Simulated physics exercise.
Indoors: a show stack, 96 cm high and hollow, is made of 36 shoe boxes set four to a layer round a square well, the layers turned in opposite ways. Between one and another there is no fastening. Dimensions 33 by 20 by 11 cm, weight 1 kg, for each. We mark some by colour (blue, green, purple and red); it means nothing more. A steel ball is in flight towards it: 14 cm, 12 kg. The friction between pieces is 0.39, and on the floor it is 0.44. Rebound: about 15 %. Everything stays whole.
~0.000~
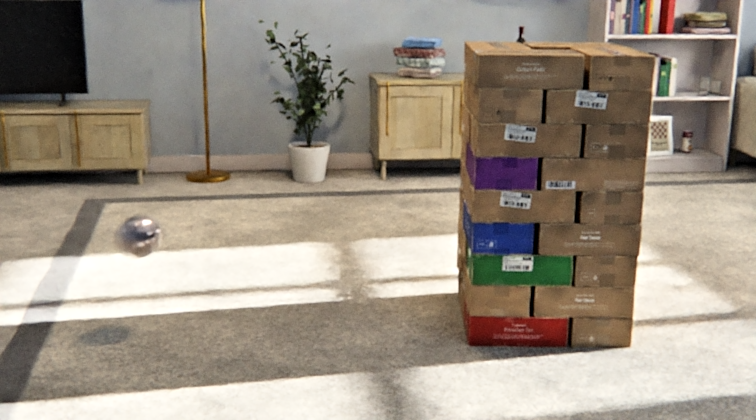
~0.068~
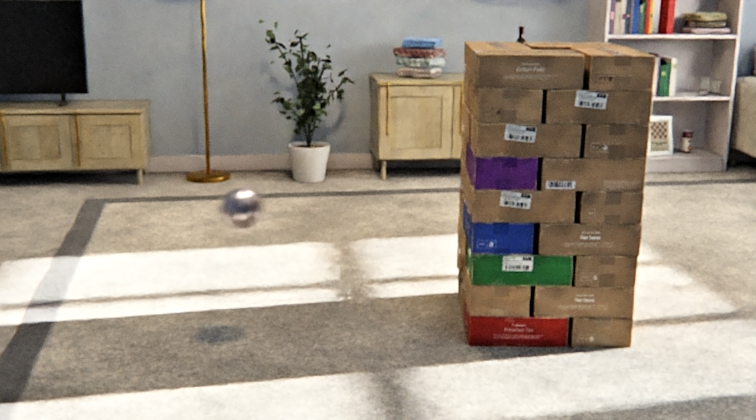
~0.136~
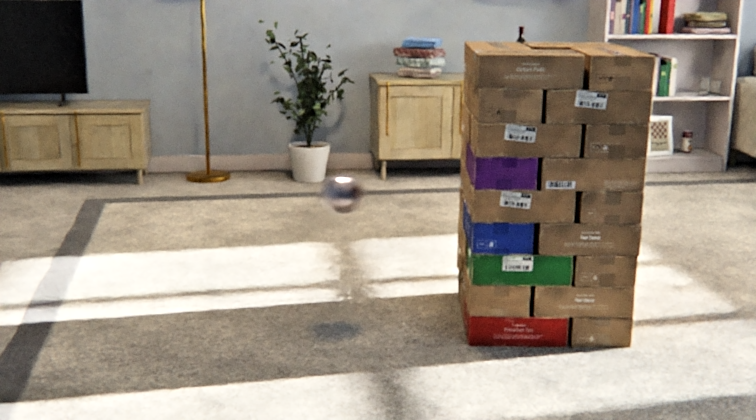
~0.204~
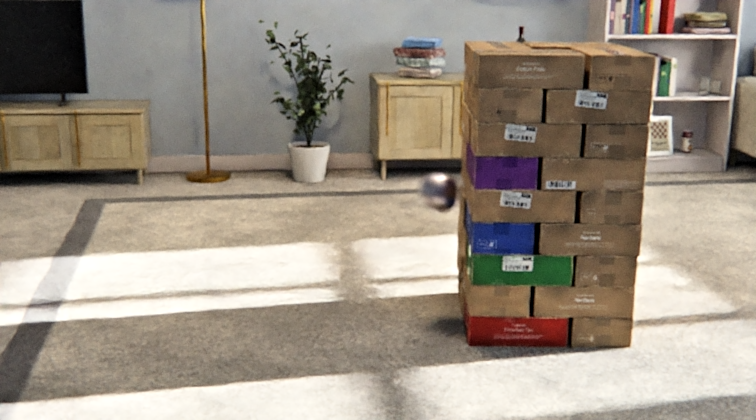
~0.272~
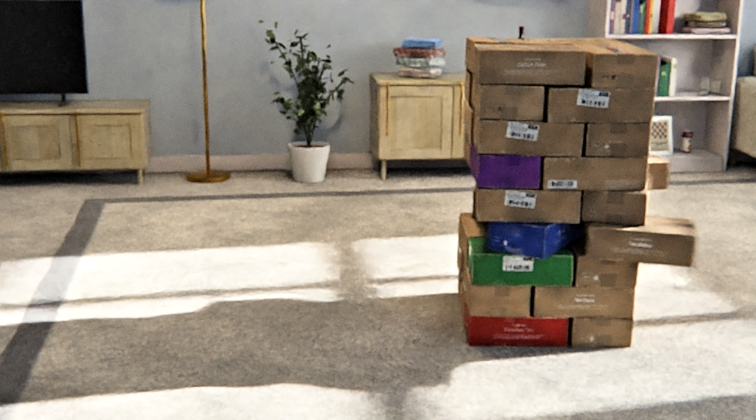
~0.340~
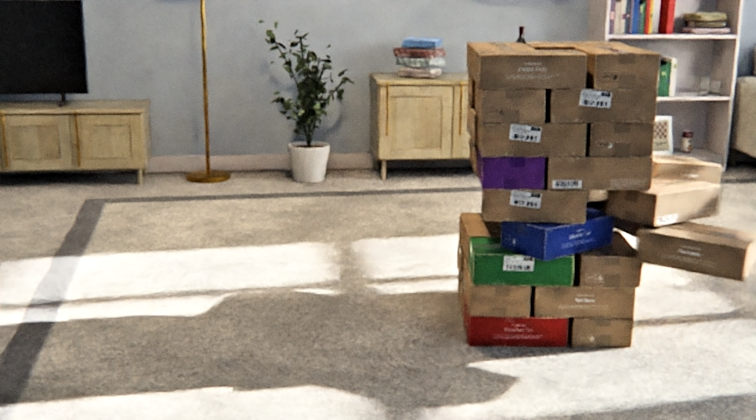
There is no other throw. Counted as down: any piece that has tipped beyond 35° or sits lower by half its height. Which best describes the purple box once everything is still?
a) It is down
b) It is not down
Answer: A.
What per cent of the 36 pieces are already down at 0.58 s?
At that instant, 20 percent.
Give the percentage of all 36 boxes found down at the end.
Roughly 60 per cent of them.
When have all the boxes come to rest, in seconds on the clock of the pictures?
Settling time: Near 3.5 s.
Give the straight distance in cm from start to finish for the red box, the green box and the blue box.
Roughly red 0 cm, green 0 cm, blue 20 cm.
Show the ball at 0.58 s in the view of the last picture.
Estimated pixel: About (666, 219).
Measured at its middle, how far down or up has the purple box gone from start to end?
It ends some 10 cm lower.
After 0.58 s, ball still moving; 8 of the 36 boxes down; purple box leaning 6°; blue box shifted 22 cm.
After 1.02 s, ball still moving; 21 of the 36 boxes down; purple box leaning 36°; blue box shifted 22 cm.
After 1.70 s, ball still moving; 22 of the 36 boxes down; purple box leaning 60°, 10 cm lower.
At rest (3.6 s), ball rolling away; 22 of the 36 boxes down; purple box leaning 61°, 10 cm lower; blue box shifted 22 cm; green box unmoved. As the last picture would show them, middles, purple box near (539, 187), blue box near (560, 232).
